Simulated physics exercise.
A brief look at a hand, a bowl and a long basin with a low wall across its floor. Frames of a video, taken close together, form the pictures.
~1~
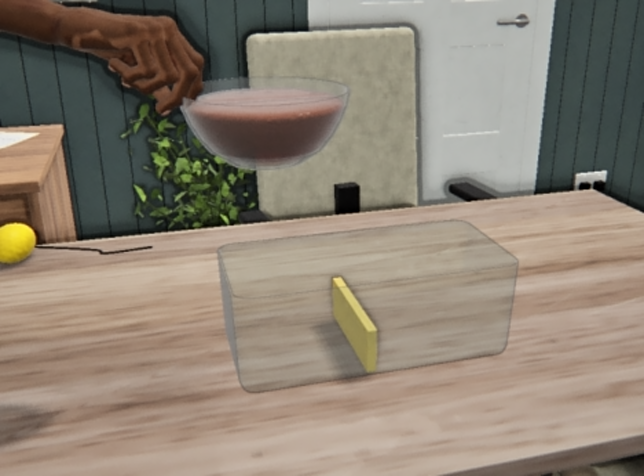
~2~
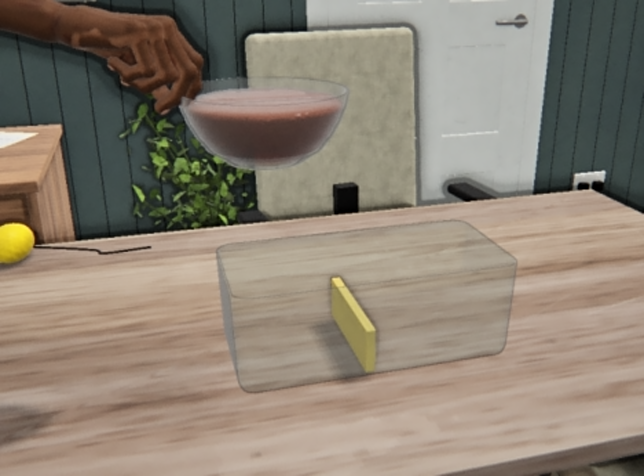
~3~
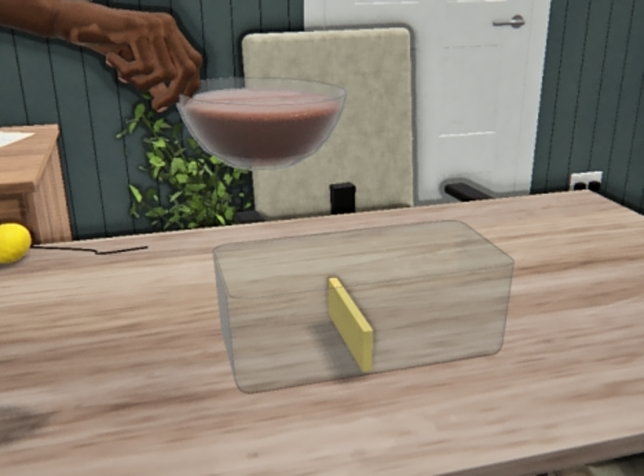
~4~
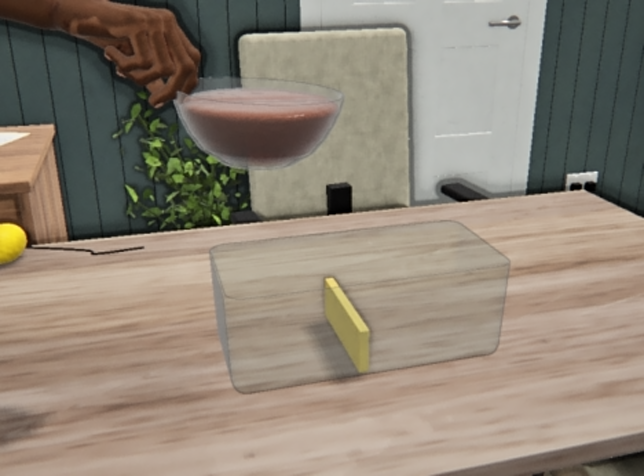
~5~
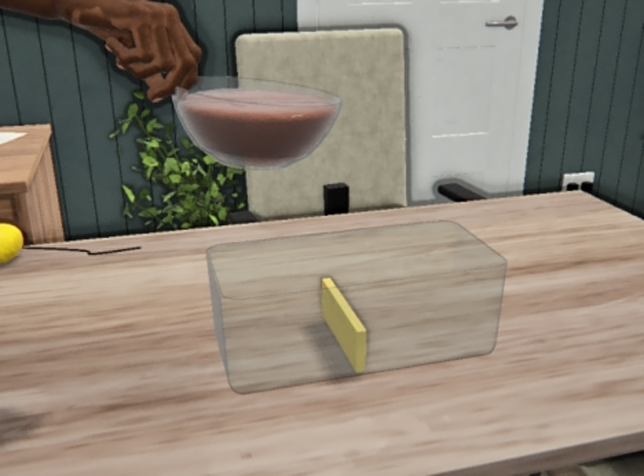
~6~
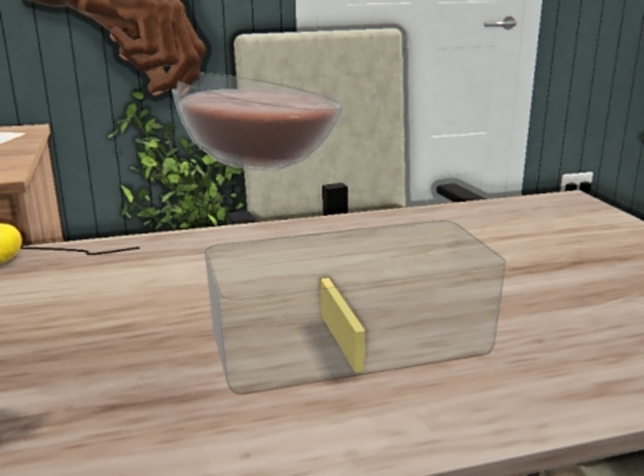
A hand held a clear glass bowl of reddish-brown tea above a long see-through basin with a low yellow wall inside, then slowly tilted the bowl slightly, its right side dipping.
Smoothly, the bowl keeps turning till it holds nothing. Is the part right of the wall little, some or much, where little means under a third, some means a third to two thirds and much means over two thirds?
Much.
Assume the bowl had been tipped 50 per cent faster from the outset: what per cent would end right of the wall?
Some 80 per cent.
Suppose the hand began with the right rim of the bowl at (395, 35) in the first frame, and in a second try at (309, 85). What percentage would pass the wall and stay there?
The first start yields 85 per cent, the second 70 per cent.
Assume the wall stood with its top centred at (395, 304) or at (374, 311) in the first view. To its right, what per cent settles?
Estimated: 55 % first, 70 % second.
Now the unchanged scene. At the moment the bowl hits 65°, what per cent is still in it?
Around 40 percent remains.
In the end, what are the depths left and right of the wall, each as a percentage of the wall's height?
Left side 10 percent, right side 60 percent.
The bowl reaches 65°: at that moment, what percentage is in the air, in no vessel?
Close to 40 in a hundred.
A moment on, the bowl is tipped part way and 38 per cent is still to pour, 0 is left of the wall and 21 right of it.
Next, the bowl is tipped right over and 0 per cent is still to pour, 7 is left of the wall and 86 right of it.
Then the bowl is tipped right over and 0 per cent is still to pour, 10 is left of the wall and 88 right of it.
Later the bowl is tipped right over and 0 per cent is still to pour, 11 is left of the wall and 88 right of it.
Finally, 11 per cent lies left of the wall, 88 right of it and 2 outside.
